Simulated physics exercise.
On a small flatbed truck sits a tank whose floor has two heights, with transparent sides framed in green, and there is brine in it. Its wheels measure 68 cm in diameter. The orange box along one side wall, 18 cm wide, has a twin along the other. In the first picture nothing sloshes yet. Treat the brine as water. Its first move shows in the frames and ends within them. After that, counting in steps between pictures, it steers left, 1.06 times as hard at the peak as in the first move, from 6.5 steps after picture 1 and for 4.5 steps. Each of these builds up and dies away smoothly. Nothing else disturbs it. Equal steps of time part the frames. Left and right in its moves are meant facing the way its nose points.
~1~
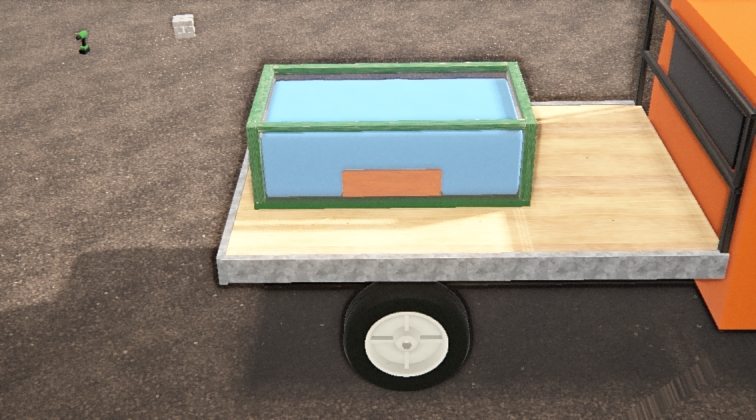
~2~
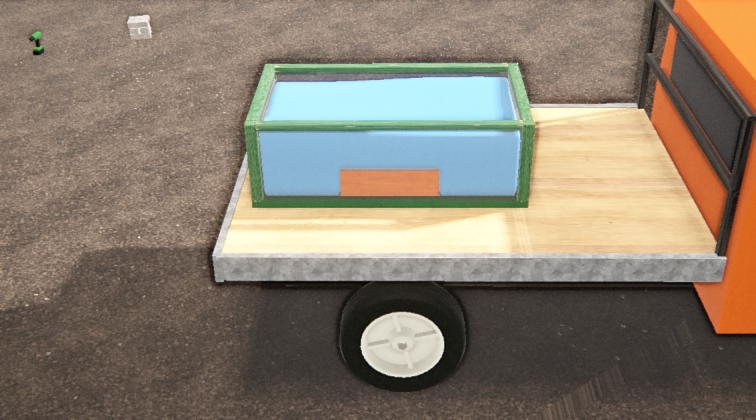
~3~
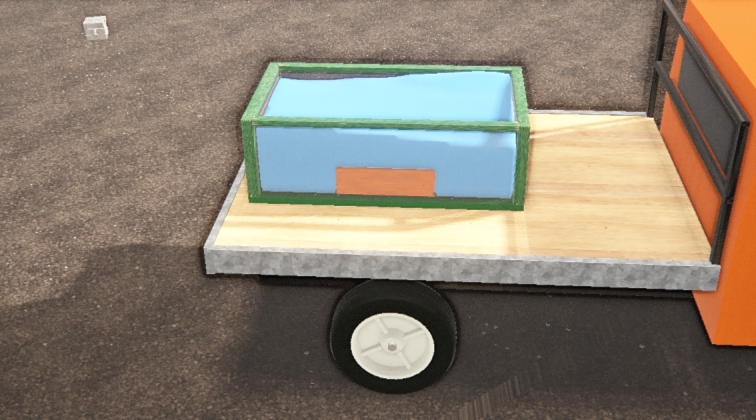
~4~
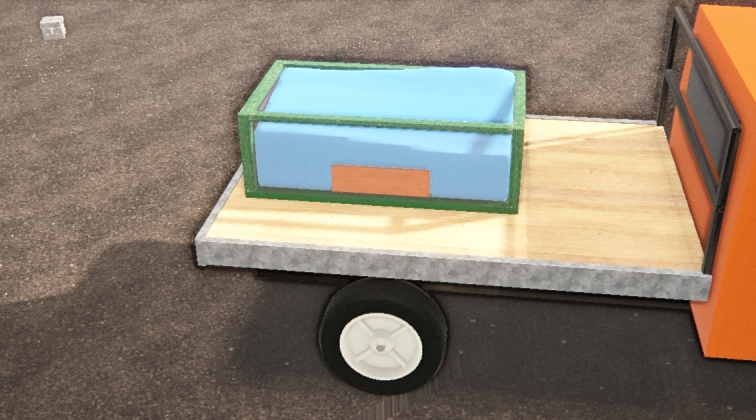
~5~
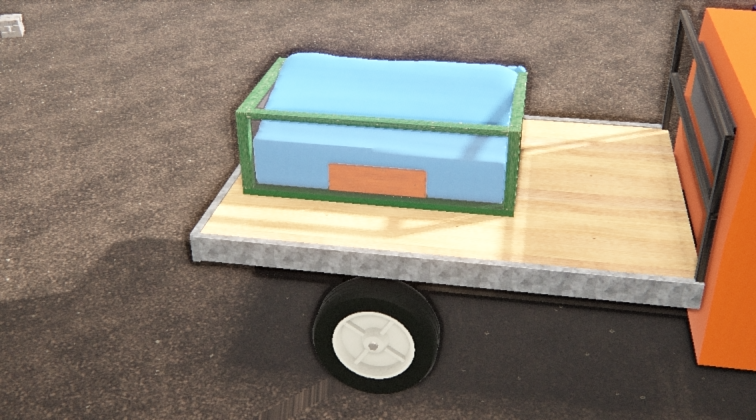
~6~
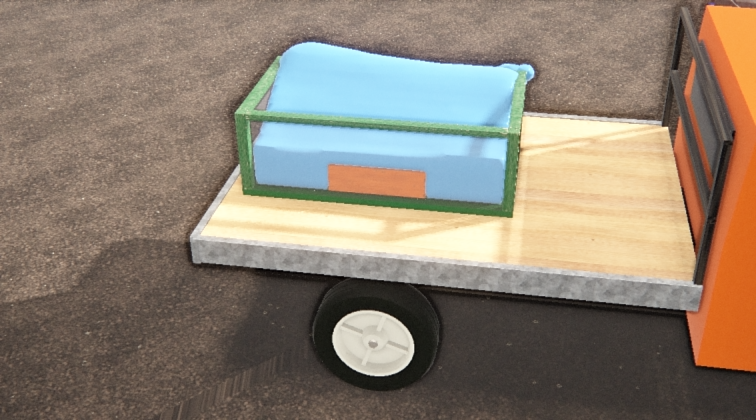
Orange flatbed truck rolling right, blue water in its green-framed tank starting nearly level, then climbing and bulging above the far rim.
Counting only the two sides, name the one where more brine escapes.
More leaves at the near one.
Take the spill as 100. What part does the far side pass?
Some 30 per cent of it.
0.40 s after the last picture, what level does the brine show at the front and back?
About 38 cm in front and 40 cm behind.
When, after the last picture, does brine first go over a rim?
Around 0.1 s.
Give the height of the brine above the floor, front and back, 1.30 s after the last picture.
Front 32 cm, back 36 cm.
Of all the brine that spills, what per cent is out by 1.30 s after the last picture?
Some 90 per cent by then.
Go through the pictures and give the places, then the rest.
In the first frame, the surface is at (494, 83) by the front wall; at (288, 85) by the back wall; it shows no tilt against the walls; edge of the step at (392, 164); the front is on the right, levels are read along the far wall; a wheel hub at (407, 350).
In the second frame, the surface is at (494, 81) by the front wall; at (289, 86) by the back wall; it shows no tilt against the walls.
In the third frame, the surface is at (496, 81) by the front wall; at (291, 83) by the back wall; it climbs 4° towards the far side.
In the fourth frame, the surface is at (499, 76) by the front wall; at (295, 74) by the back wall; it climbs 14° towards the far side.
In the fifth frame, the surface is at (500, 73) by the front wall; at (296, 60) by the back wall; it climbs 23° towards the far side.
In the sixth frame, the surface is at (499, 75) by the front wall; at (295, 55) by the back wall; it climbs 24° towards the far side; a wheel hub at (372, 349).
Another 0.40 s on from the last picture, the surface is 38 cm up at the front and 39 cm at the back; 4 per cent is out, over the far side.
Another 0.80 s on from the last picture, the surface is 35 cm up at the front and 34 cm at the back; 10 per cent is out, over the near side and the far side, a little elsewhere.
Another 1.30 s on from the last picture, the surface is 32 cm up at the front and 37 cm at the back; 15 per cent is out, mostly over the near side, some over the far side.
Another 3.59 s on from the last picture, 18 per cent is out, mostly over the near side, some over the far side; the far side has passed 5 per cent and the near side 12.
